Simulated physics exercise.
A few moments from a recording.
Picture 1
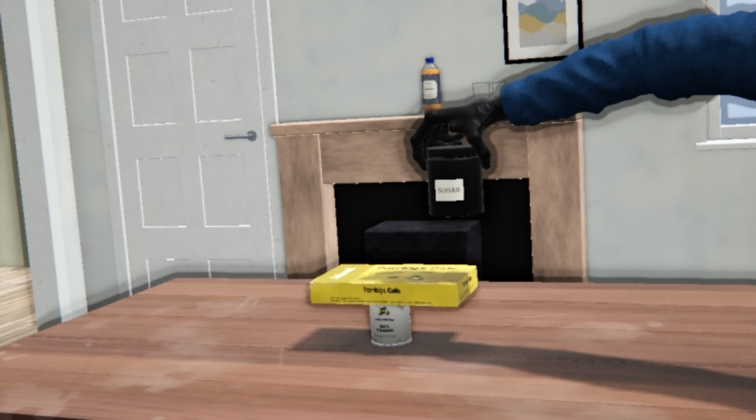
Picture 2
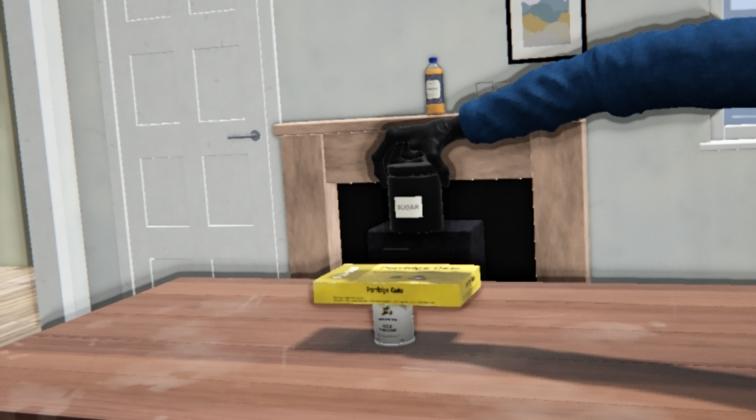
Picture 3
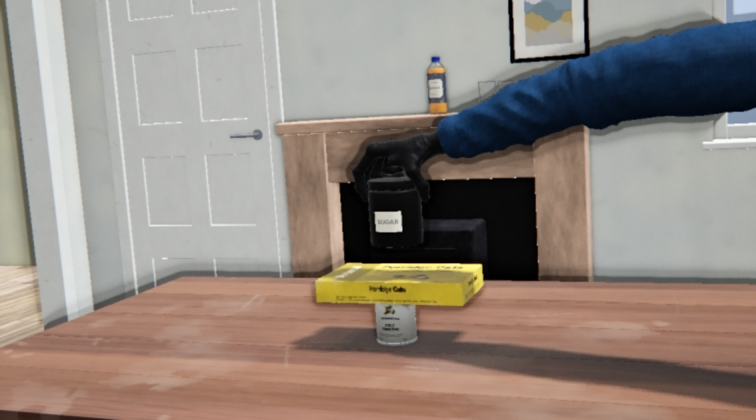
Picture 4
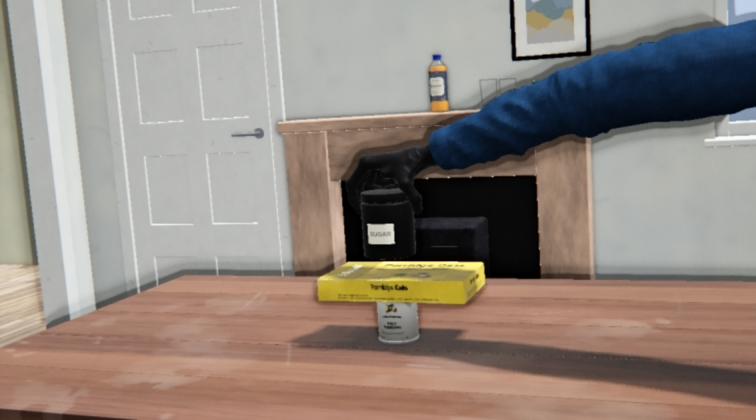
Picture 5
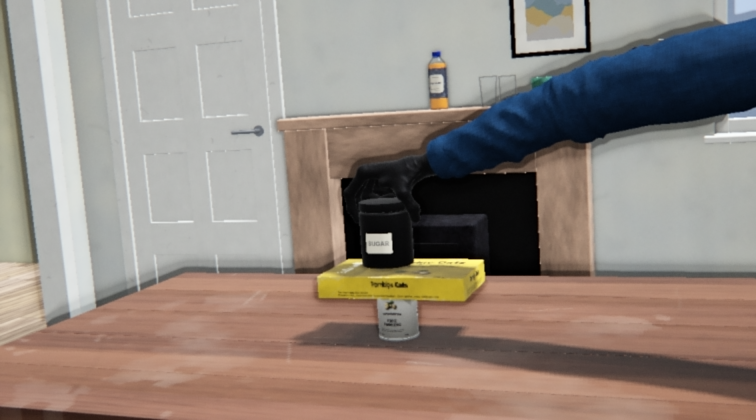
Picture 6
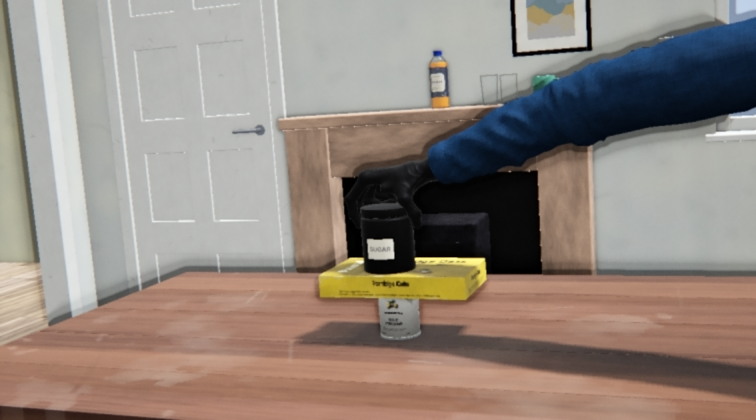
A blue-sleeved arm with a black-gloved hand reaches in from the right, holding a black jar over a wooden table, seen from the front in a room with a fireplace. A yellow packet lies flat across a small pale can, with a white door behind at left and an orange bottle on the mantel. The hand moves the jar left and down onto the packet, while the view shifts very slightly.
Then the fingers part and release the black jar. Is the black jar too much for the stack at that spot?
It will support the load.
Then, 0.30 s past the last view, nothing moves.
Then, 0.70 s past the last view, black jar resting near (388, 239).
Finally, all 3 still in place. Final places as the last picture's camera would see them, black jar near (388, 239). The stack keeps its balance.
